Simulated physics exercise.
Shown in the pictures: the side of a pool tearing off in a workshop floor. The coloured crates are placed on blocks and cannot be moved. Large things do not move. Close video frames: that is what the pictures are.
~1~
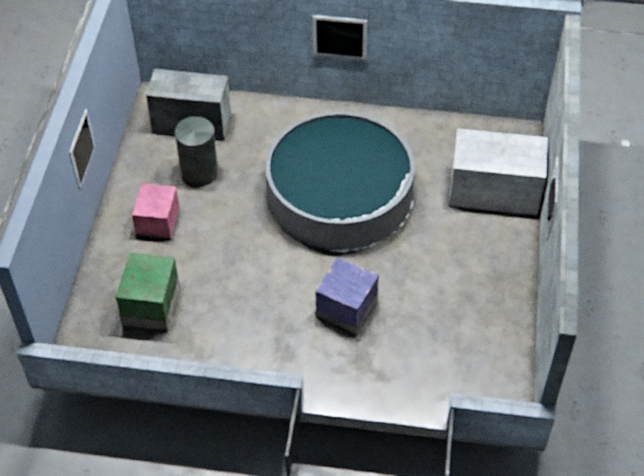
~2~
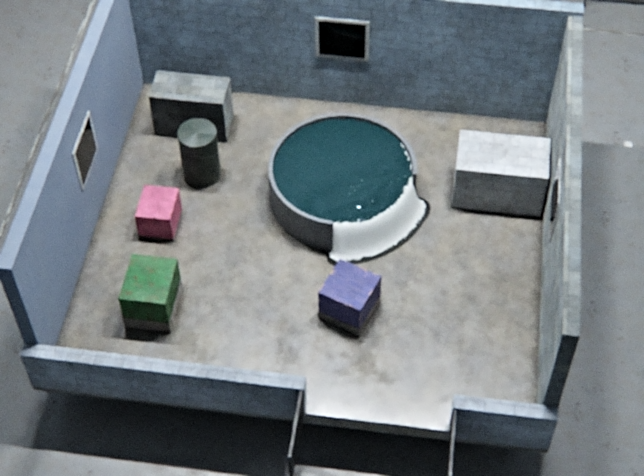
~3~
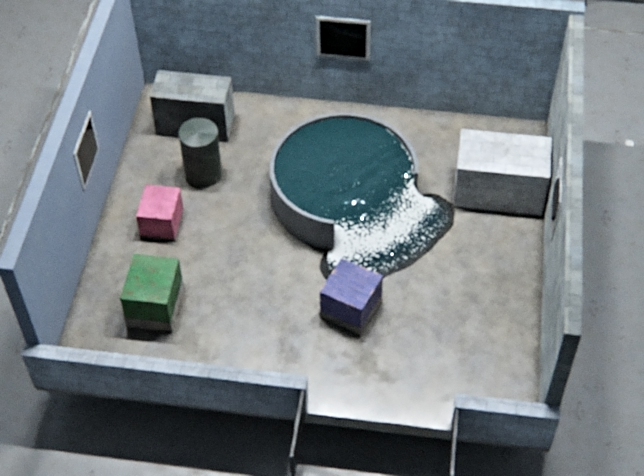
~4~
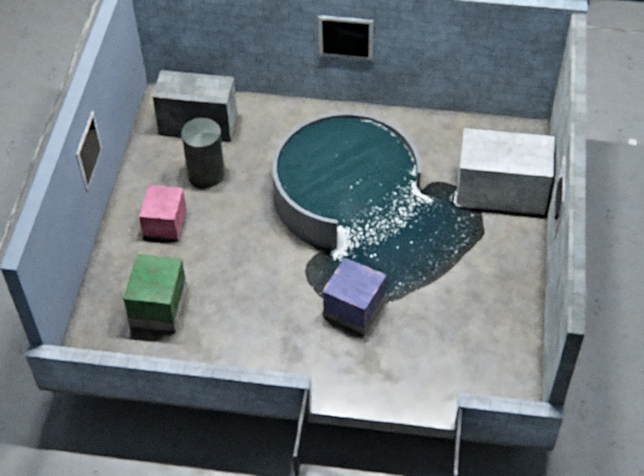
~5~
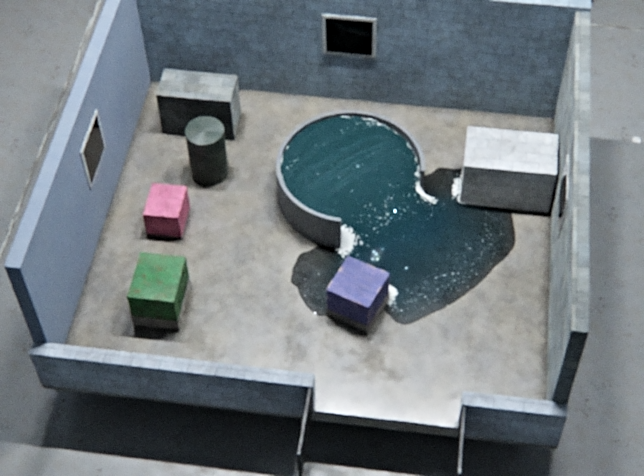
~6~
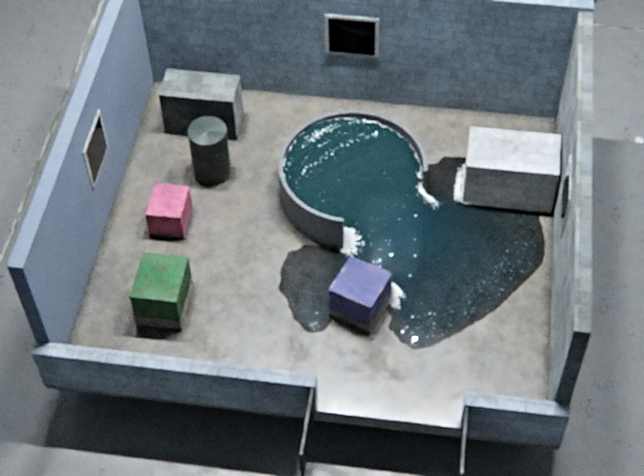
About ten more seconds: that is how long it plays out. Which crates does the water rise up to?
As I see it, the blue crate will be reached. The green crate will not be reached. The pink crate will be reached.
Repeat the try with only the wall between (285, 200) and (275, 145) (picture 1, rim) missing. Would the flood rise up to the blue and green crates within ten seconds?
My take: The blue one stays clear, while the green one gets flooded.
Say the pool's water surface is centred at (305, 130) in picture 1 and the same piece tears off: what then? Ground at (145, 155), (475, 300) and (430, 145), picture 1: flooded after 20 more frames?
The first spot is not reached, the second inundated, and the third inundated.
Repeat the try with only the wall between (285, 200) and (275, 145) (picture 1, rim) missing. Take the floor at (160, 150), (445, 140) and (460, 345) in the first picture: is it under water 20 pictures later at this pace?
In order: Swamped, spared, spared.
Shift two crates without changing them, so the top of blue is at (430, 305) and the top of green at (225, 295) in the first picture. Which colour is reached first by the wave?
Answer: The blue crate.
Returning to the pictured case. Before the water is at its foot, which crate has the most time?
Last of all: The pink one.
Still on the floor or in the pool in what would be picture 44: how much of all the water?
About 86 %.
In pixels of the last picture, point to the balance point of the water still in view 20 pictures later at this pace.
The water's middle lies around (434, 281).
A moment on, water covers 35 % of the floor; the blue crate water round its plinth, the green crate not reached, the pink crate not reached.
Next, water covers 40 % of the floor; the blue crate water round its plinth, the green crate not reached, the pink crate not reached.
Then, water covers 45 % of the floor; the blue crate water round its plinth, the green crate water round its plinth, the pink crate not reached.
Later, water covers 65 % of the floor; the blue crate water round its plinth, the green crate water round its plinth, the pink crate water round its plinth.
In the end, water covers 95 % of the floor; the blue crate was topped, the green crate stayed above the water, the pink crate was topped.
